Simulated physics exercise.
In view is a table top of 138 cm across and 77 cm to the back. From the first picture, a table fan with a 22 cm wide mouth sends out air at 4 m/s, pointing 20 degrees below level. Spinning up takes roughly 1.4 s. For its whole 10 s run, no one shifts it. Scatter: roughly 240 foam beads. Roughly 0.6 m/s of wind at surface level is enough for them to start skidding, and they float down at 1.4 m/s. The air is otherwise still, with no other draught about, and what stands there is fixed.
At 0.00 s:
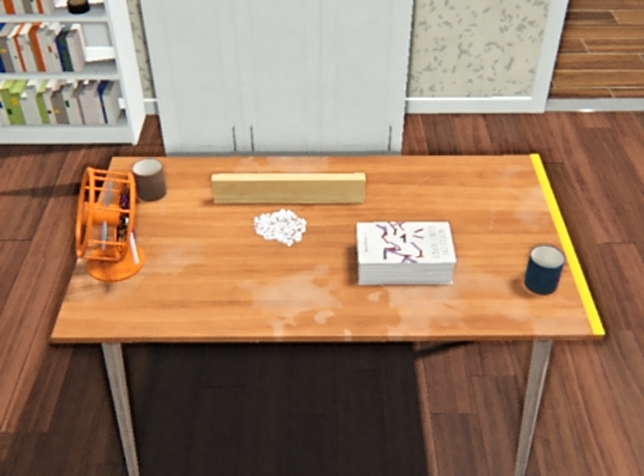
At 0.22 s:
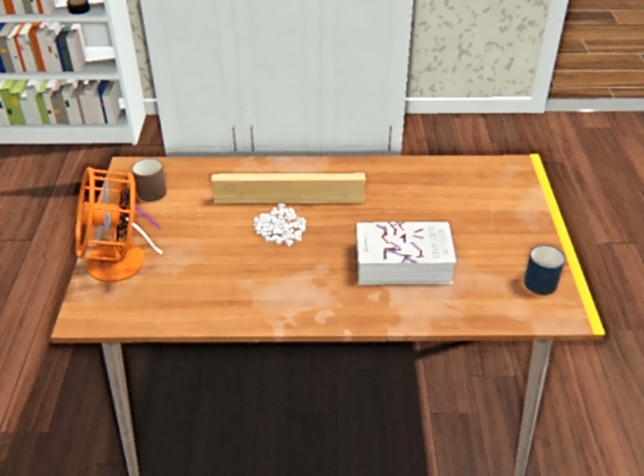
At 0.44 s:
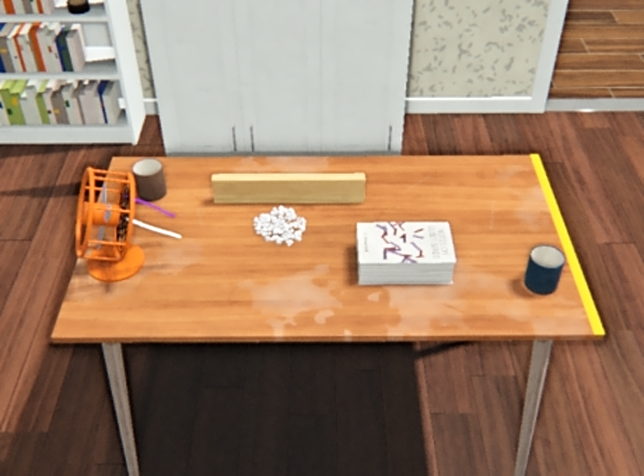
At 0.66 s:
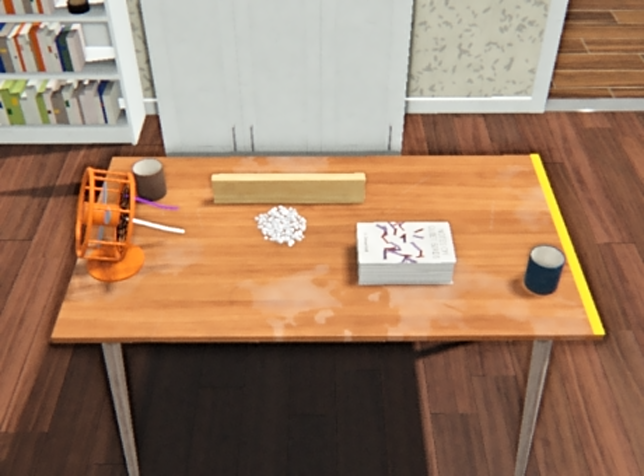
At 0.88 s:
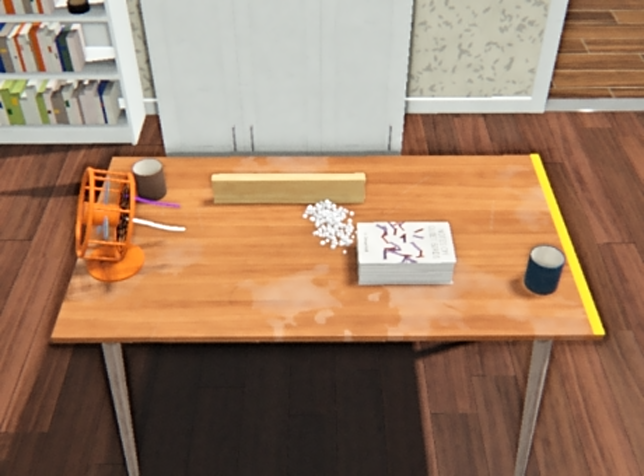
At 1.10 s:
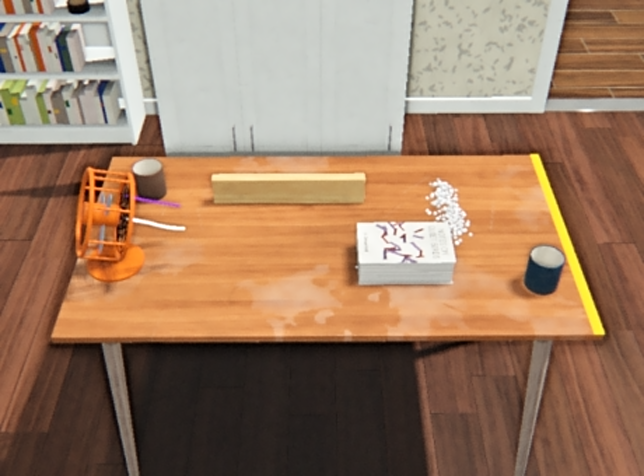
Wooden table with an orange fan blowing its ribbons outward, then white foam beads sliding right, passing behind a thick book.
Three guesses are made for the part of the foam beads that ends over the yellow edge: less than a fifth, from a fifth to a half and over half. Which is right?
The share tops half.
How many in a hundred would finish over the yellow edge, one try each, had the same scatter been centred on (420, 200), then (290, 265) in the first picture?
Near 50 % for the first and near 10 % for the second.
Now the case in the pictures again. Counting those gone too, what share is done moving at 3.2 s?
90 %.
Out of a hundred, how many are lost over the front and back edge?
About 0 % front, about 30 % back.
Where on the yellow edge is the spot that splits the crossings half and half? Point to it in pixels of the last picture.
The halfway point of the crossings is around (562, 219) in the last picture.
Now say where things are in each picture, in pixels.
The middle of the foam beads is near (280, 227), none has stirred yet and the mouth of the table fan is at (104, 215), in the first picture.
The middle of the foam beads is near (280, 227), none has stirred yet and the yellow edge is centred on (567, 233), in the second picture.
The middle of the foam beads is near (280, 227), none has stirred yet, the top of a board is at (288, 177) and the top of a book is at (405, 242), in the third picture.
The middle of the foam beads is near (281, 226), the farthest in sight from the table fan is at (304, 222) and about 5 % have left their places, in the fourth picture.
The middle of the foam beads is near (331, 221), the farthest in sight from the table fan is at (352, 215) and all have left their places, in the fifth picture.
The middle of the foam beads is near (447, 210), the farthest in sight from the table fan is at (456, 191) and all have left their places, in the sixth picture.
After 2.0 s, 58 % are over the yellow edge; 86 % have settled or left.
After 3.2 s, 65 % are over the yellow edge; 93 % have settled or left.
After 5.5 s, 71 % are over the yellow edge; 100 % have settled or left.
After 10.0 s, at the end, 71 % are over the yellow edge.
